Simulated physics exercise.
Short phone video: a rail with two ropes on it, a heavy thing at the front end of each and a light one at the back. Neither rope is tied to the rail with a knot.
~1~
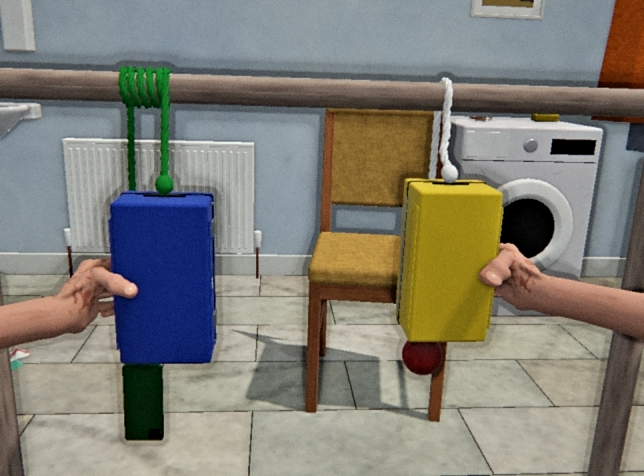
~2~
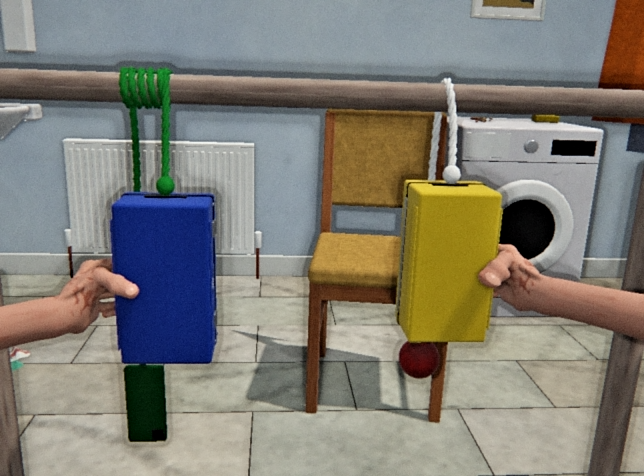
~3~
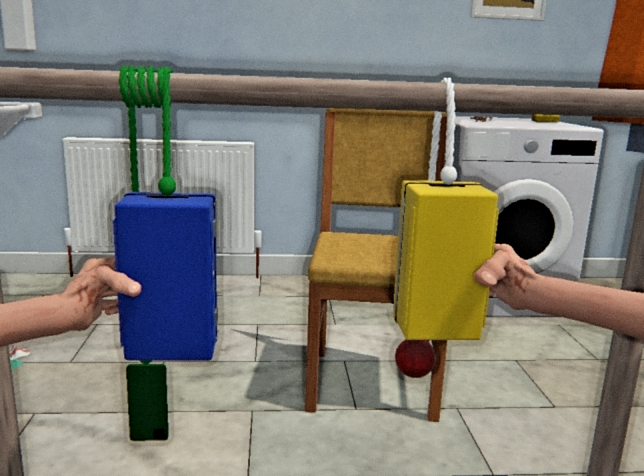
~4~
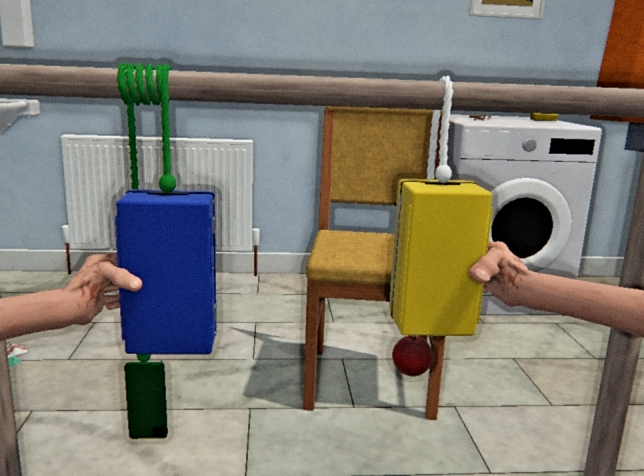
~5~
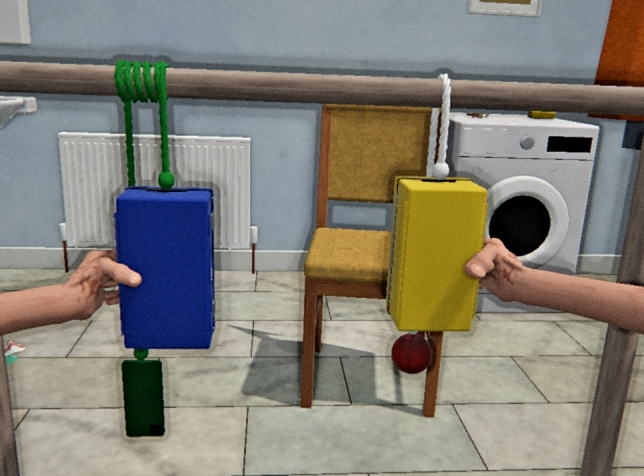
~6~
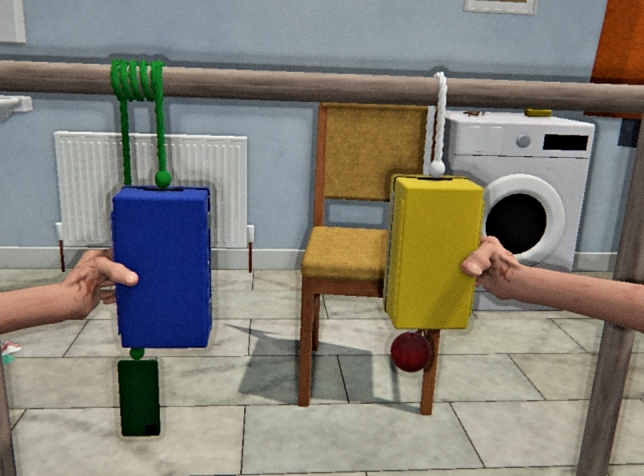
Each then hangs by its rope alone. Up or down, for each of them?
Left case: Still hanging, right case: Fallen.
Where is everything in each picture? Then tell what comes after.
In the first picture, left case (168, 277); right case (445, 259); left phone (143, 403); right apple (423, 355).
In the second picture, left case (169, 277); right case (444, 260).
In the third picture, left case (170, 276); right case (441, 259).
In the fourth picture, left case (170, 271); right case (436, 256).
In the fifth picture, left case (169, 267); right case (432, 253).
In the sixth picture, left case (166, 266); right case (429, 251); left rope wound several times round the rail; right rope only laid over the rail.
Then, 0.60 s past the final frame, left case still up near (164, 260); right case on the floor.
When it is over, left case still up near (164, 261); right case on the floor. The left case is held and the right case pulls its rope through.
